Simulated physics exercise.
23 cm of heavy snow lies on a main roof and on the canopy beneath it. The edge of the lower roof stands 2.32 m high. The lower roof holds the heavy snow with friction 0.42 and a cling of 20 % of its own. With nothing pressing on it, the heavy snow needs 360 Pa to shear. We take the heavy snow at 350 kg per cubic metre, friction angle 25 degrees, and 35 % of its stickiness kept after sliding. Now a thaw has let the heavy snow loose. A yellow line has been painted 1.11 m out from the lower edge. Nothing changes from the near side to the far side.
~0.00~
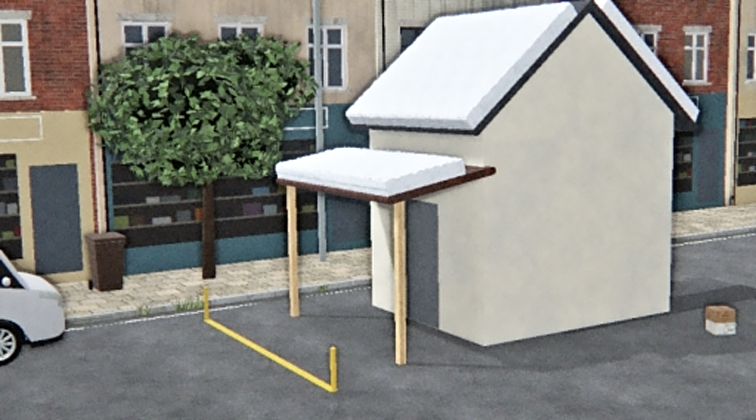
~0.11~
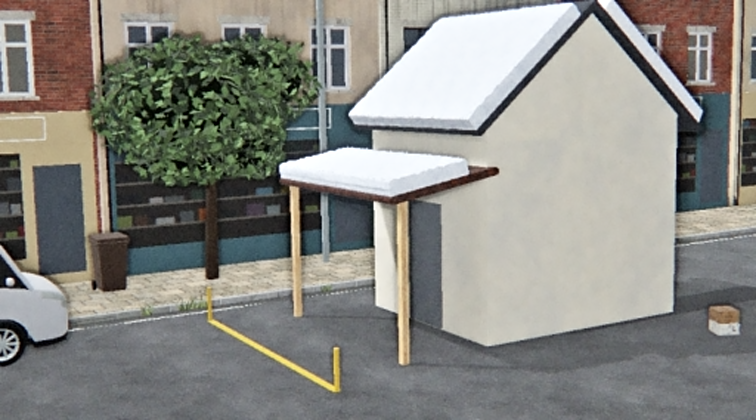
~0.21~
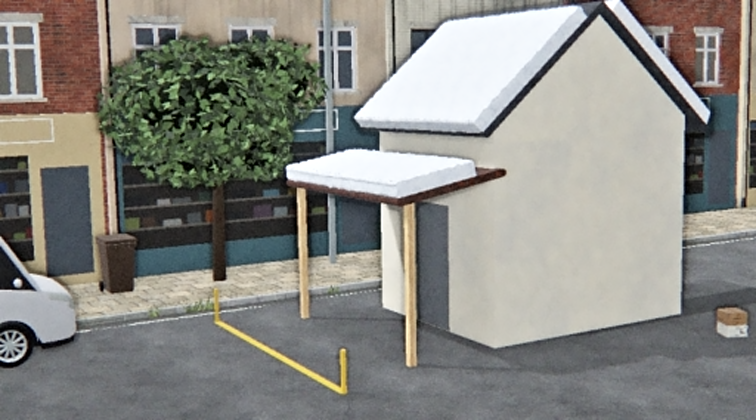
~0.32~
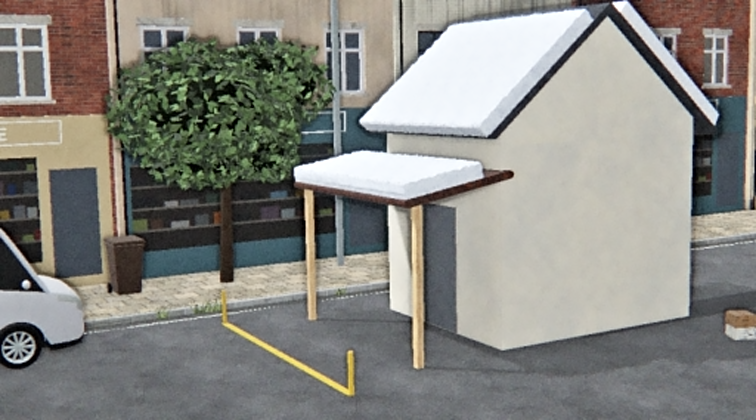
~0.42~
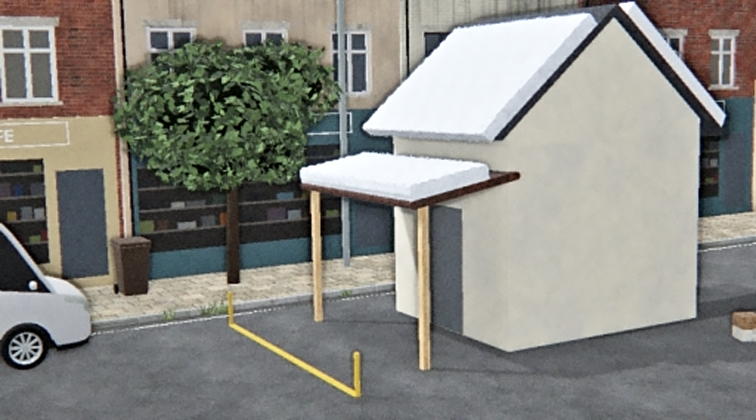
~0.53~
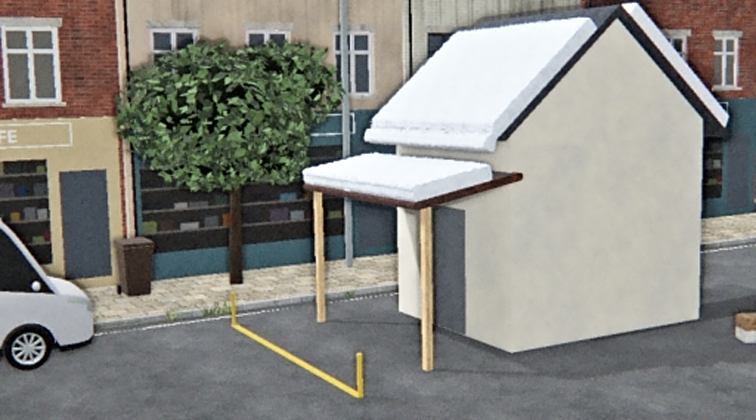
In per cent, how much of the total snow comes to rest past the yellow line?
Roughly 3 per cent.
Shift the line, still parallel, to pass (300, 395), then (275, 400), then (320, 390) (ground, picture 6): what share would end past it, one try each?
0 %, then 0 %, then 1 %.
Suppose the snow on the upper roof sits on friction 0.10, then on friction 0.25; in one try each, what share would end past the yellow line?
In that order: 40 %, 25 %.
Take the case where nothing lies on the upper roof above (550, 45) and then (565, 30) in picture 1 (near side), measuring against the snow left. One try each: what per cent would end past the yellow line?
It would be around 0 percent and then around 1 percent.
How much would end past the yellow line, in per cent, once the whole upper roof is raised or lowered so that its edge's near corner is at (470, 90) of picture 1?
In that case it would be around 30 percent.
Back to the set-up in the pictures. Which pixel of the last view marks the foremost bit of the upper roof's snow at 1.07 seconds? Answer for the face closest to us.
You'll find it somewhere near (459, 169) on the near face.
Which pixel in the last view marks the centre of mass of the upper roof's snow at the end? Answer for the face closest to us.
(449, 211) or thereabouts.
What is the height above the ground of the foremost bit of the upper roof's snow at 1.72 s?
I'd say around 2.6 metres.
After 1.07 s, none is below the lower edge and 0 % is past the line.
After 1.72 s, none is below the lower edge and 0 % is past the line.
After 2.36 s, 11 % is below the lower edge and 0 % is past the line.
After 3.00 s, 21 % is below the lower edge and 3 % is past the line.
After 4.70 s, at the end, 24 % is below the lower edge and 3 % is past the line.
